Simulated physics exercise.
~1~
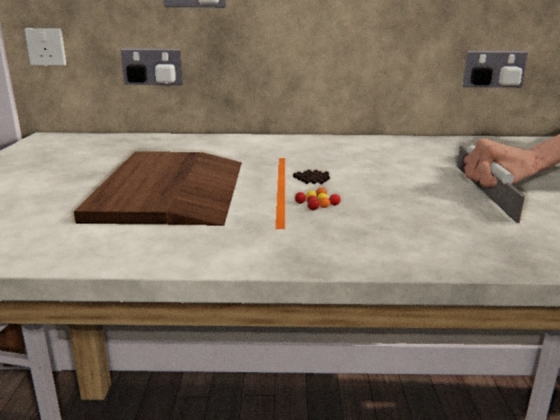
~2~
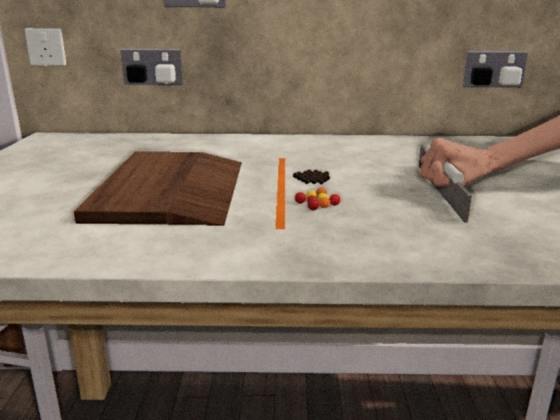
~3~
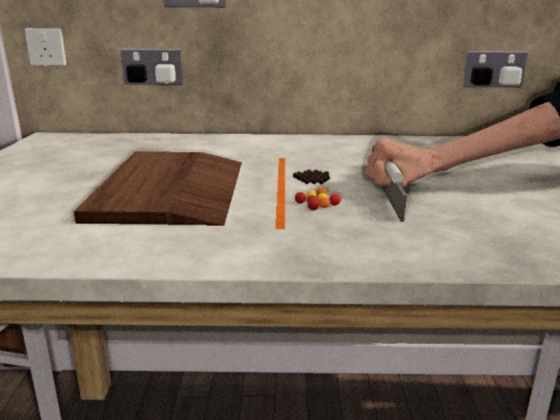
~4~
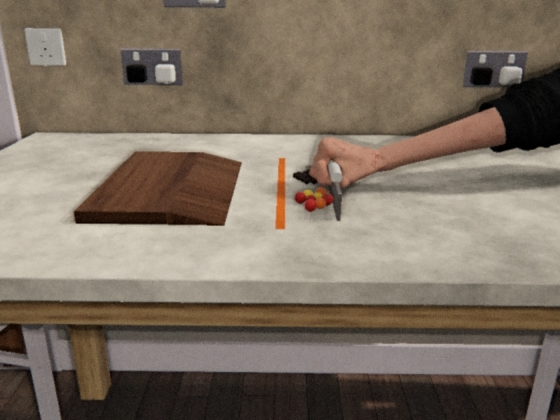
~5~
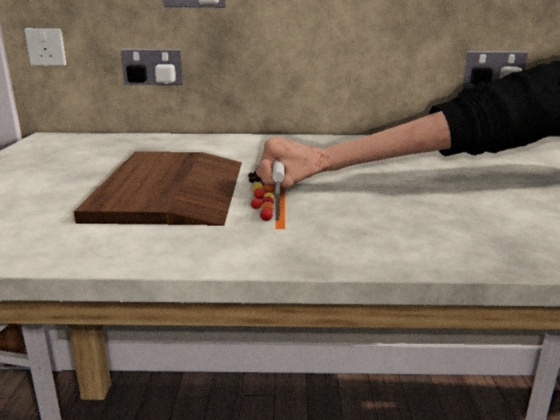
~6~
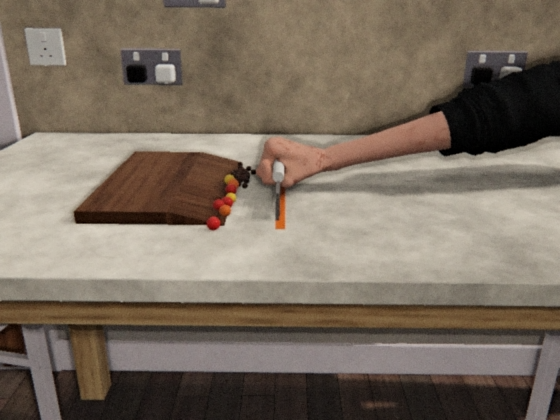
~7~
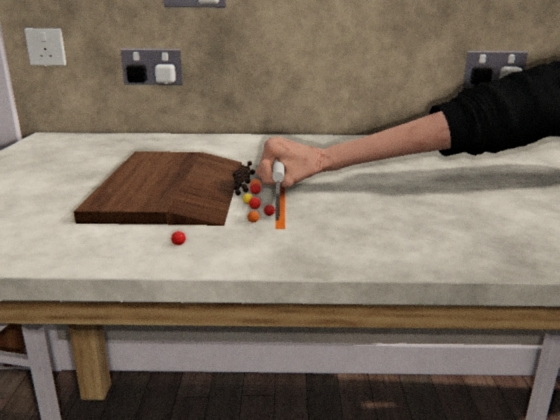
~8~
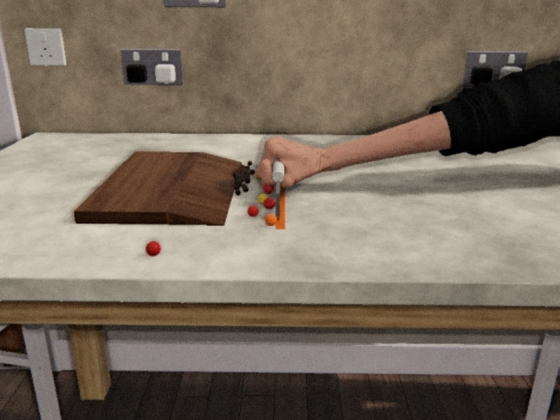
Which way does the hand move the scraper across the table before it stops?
The hand moves the scraper to the left, from the right side of the table to the orange tape.
To begin with, a hand holds a scraper at the right of a pale table, while dark pieces and red, orange and yellow balls lie beside a strip of orange tape, with a wooden ramp further left. The hand slides the scraper left until it reaches both groups and pushes them over the tape. The scraper stops at the tape, and the pieces carry on to the ramp's right edge. Most of the balls then roll back towards the blade, while one red ball rolls left along the front of the ramp. At the end, the dark pieces sit clustered by the ramp's edge, and nothing has gone over its top.
